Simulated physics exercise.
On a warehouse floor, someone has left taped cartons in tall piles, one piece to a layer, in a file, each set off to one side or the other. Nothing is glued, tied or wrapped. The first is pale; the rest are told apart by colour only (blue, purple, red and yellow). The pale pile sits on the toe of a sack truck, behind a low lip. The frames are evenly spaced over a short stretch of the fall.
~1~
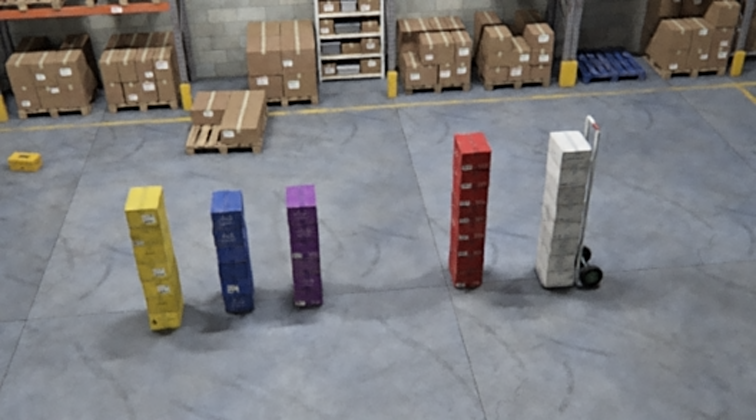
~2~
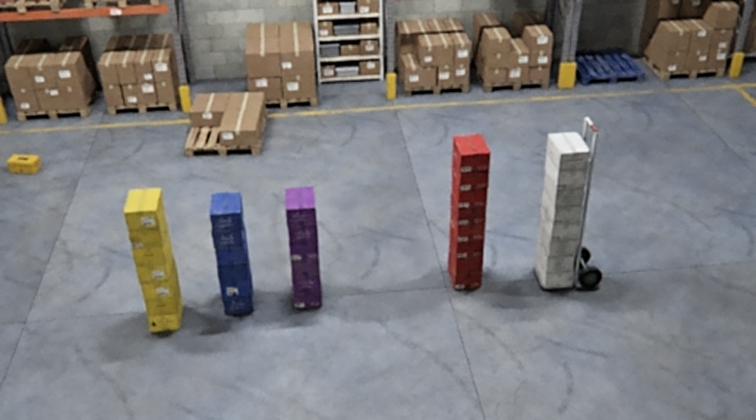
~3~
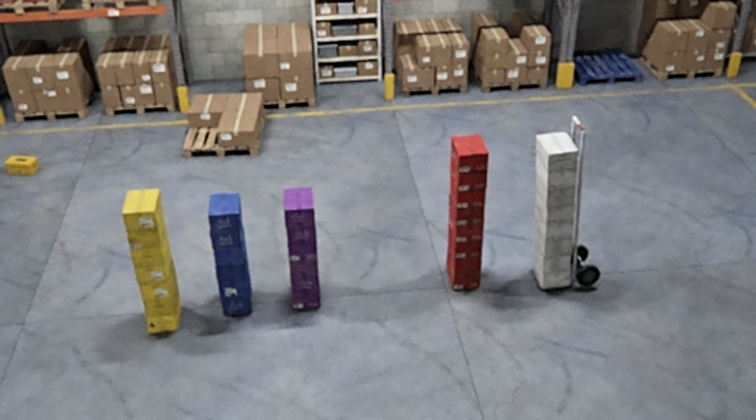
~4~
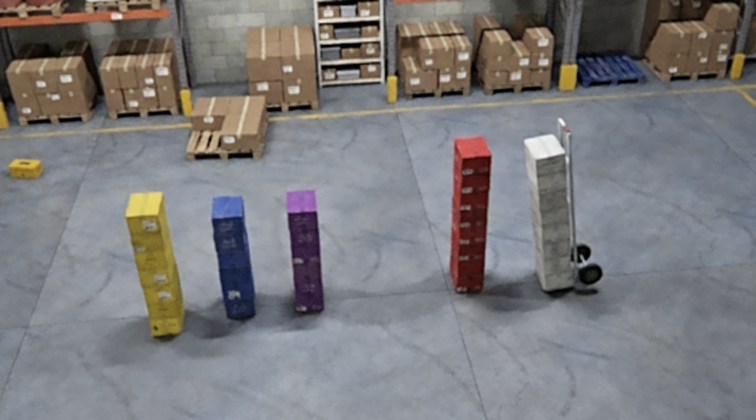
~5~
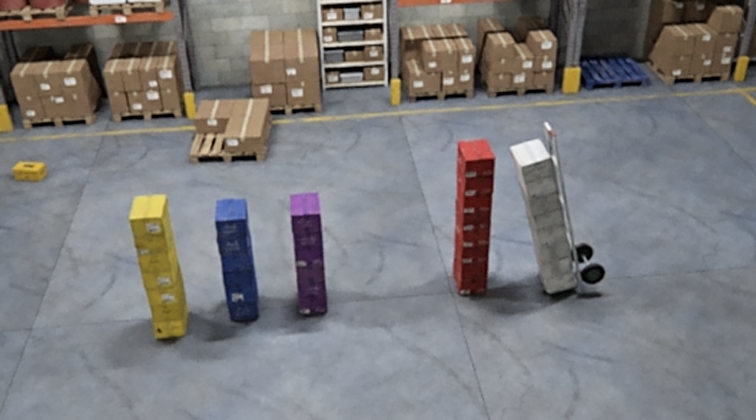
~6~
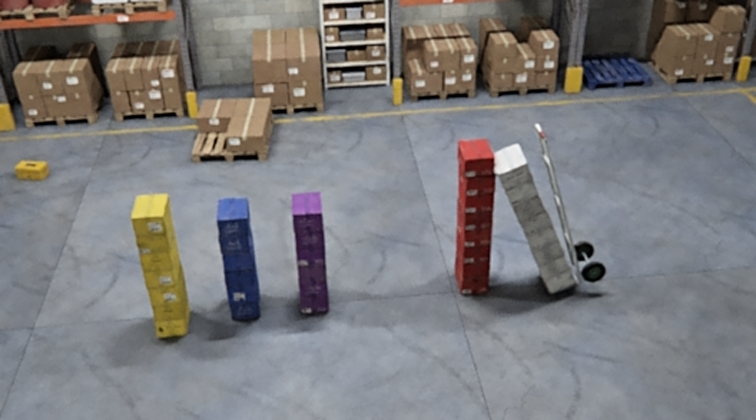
A pale stack of cartons stands upright on a hand truck at the right of a warehouse floor, then begins leaning left as the truck tilts with it. The lean grows until the stack's top meets the upper part of the red pile beside it, while the purple, blue and yellow piles stay standing.
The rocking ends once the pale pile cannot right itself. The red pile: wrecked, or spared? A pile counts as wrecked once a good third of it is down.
That pile loses a good part of its height.
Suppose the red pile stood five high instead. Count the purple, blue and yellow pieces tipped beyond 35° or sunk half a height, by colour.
Pile by pile, purple 0, blue 0, yellow 0.
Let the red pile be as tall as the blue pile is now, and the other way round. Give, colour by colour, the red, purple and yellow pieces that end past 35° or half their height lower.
Red 5, purple 0, yellow 0.
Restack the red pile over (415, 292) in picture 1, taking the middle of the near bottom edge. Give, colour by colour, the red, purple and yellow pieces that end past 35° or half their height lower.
Red 7, purple 5, yellow 6.
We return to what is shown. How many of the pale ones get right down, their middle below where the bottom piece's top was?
The count is 5.
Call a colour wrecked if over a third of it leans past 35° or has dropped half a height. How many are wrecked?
The count is 4.
Soon, 8 of the pale pile down; 8 of the 8 red cartons down (8 of 27 in all colours); top red carton tipped well over, about its own height lower.
A while on, 8 of the pale pile down; 8 of the 8 red cartons down (16 of 27 in all colours); top red carton upside down; top purple carton on its side.
Finally, 8 of the pale pile down; 8 of the 8 red cartons down (26 of 27 in all colours); top red carton upside down; top blue carton upside down. Seen by the last camera, middles, top red carton near (246, 266), top blue carton near (63, 300).
